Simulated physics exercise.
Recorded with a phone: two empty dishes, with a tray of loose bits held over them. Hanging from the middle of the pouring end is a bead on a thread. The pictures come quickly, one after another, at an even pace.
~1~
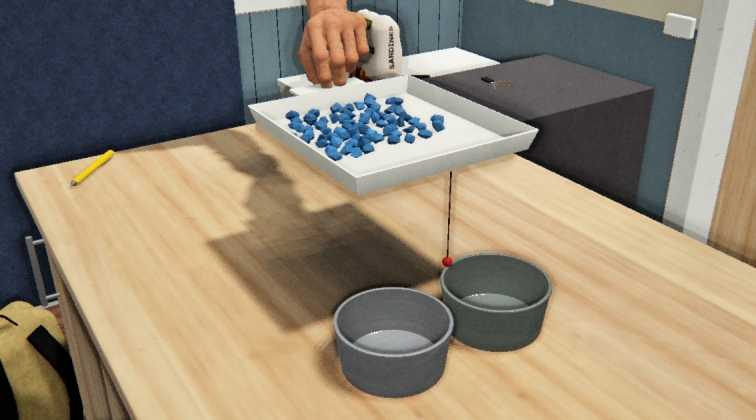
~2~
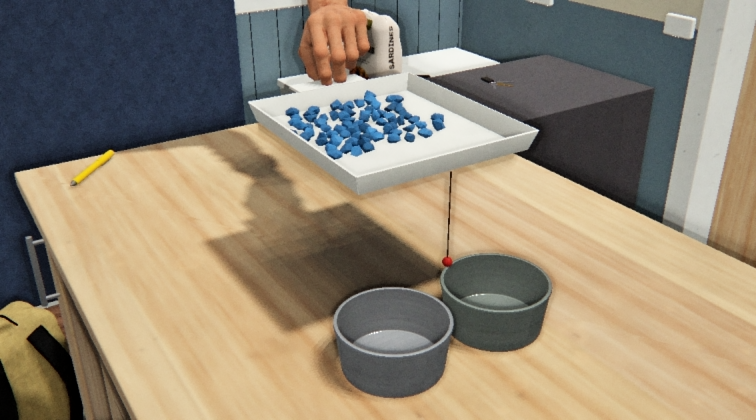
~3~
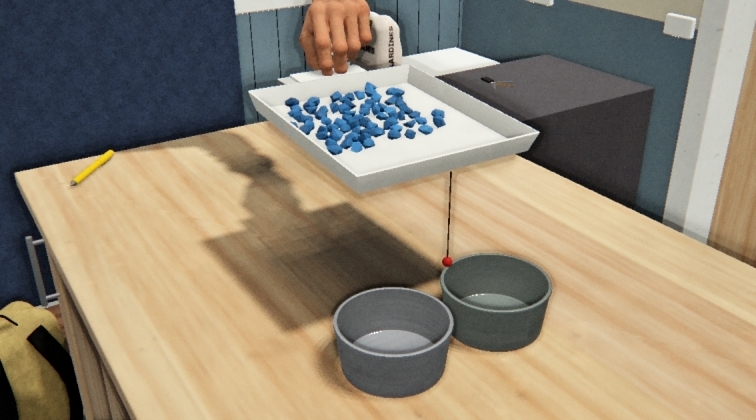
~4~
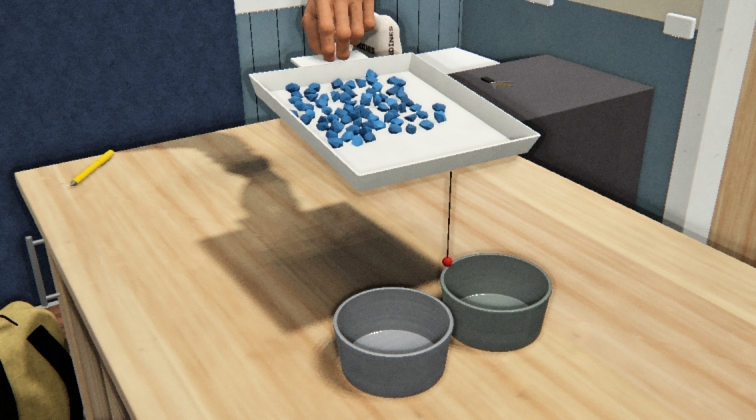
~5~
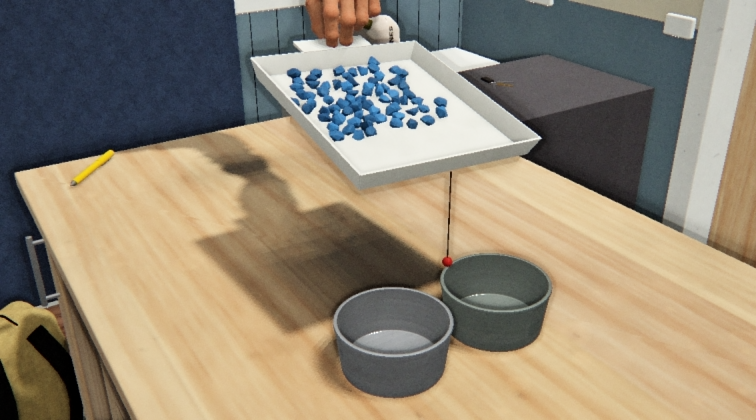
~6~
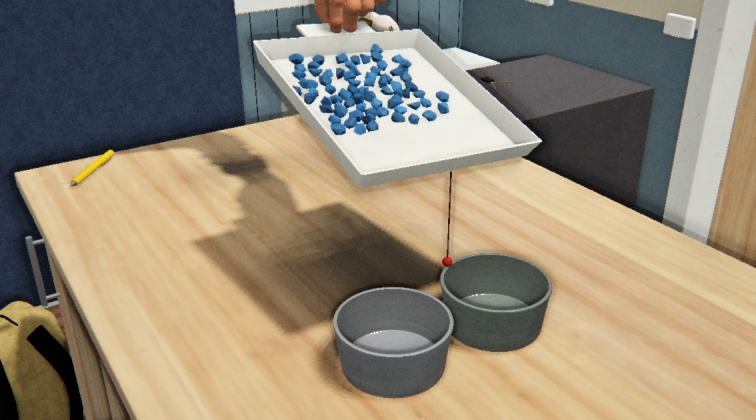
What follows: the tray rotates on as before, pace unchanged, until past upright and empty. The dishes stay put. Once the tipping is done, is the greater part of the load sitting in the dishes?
Yes, the greater part is in the dishes.
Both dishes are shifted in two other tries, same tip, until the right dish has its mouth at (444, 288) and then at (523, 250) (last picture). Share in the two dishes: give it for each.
About 30 per cent, then about 50 per cent.
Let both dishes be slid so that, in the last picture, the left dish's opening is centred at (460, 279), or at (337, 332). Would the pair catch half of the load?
Result, first place: Exceeding half; second place: Not as much as half.
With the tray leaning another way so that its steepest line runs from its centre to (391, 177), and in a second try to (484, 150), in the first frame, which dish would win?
First the left one, then the right-hand dish.
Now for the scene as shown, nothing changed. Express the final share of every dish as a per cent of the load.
For the left dish some 0 %, for the right dish some 60 %.
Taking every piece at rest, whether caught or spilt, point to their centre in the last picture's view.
Close to (514, 320), more or less.
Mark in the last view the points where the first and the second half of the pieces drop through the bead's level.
I'd say close to (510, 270) at first and close to (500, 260) later on.
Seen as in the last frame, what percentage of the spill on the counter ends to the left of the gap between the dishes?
Left share: Close to 10 %.
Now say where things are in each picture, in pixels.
The first picture shows corners of the pouring end at (359, 173) and (529, 129), level; middle of the load at (358, 126), aquarium stones; left dish at (427, 368); right dish at (531, 324); bead on its thread at (447, 262).
The second picture shows corners of the pouring end at (359, 173) and (529, 129), level; middle of the load at (359, 124).
The third picture shows corners of the pouring end at (360, 172) and (530, 131), tipped barely, lowest at the right corner; middle of the load at (359, 118).
The fourth picture shows corners of the pouring end at (361, 171) and (531, 133), tipped a little, lowest at the right corner; middle of the load at (360, 108).
The fifth picture shows corners of the pouring end at (363, 170) and (532, 136), tipped a little, lowest at the right corner; middle of the load at (361, 99).
The sixth picture shows corners of the pouring end at (365, 169) and (533, 138), tipped clearly, lowest at the right corner; middle of the load at (364, 90); left dish at (427, 368); right dish at (531, 324).
Soon after the last picture, tray tipped steeply; most on the tray; a small part in the air.
A little later, tray tipped past a quarter turn; about a third on the tray; about a quarter in the right dish; a small part outside both; about a third in the air.
Later still, tray tipped past a quarter turn; a stray few in the left dish; about two thirds in the right dish; about a third outside both.
At rest, tray tipped past a quarter turn; a stray few in the left dish; about two thirds in the right dish; about a third outside both.
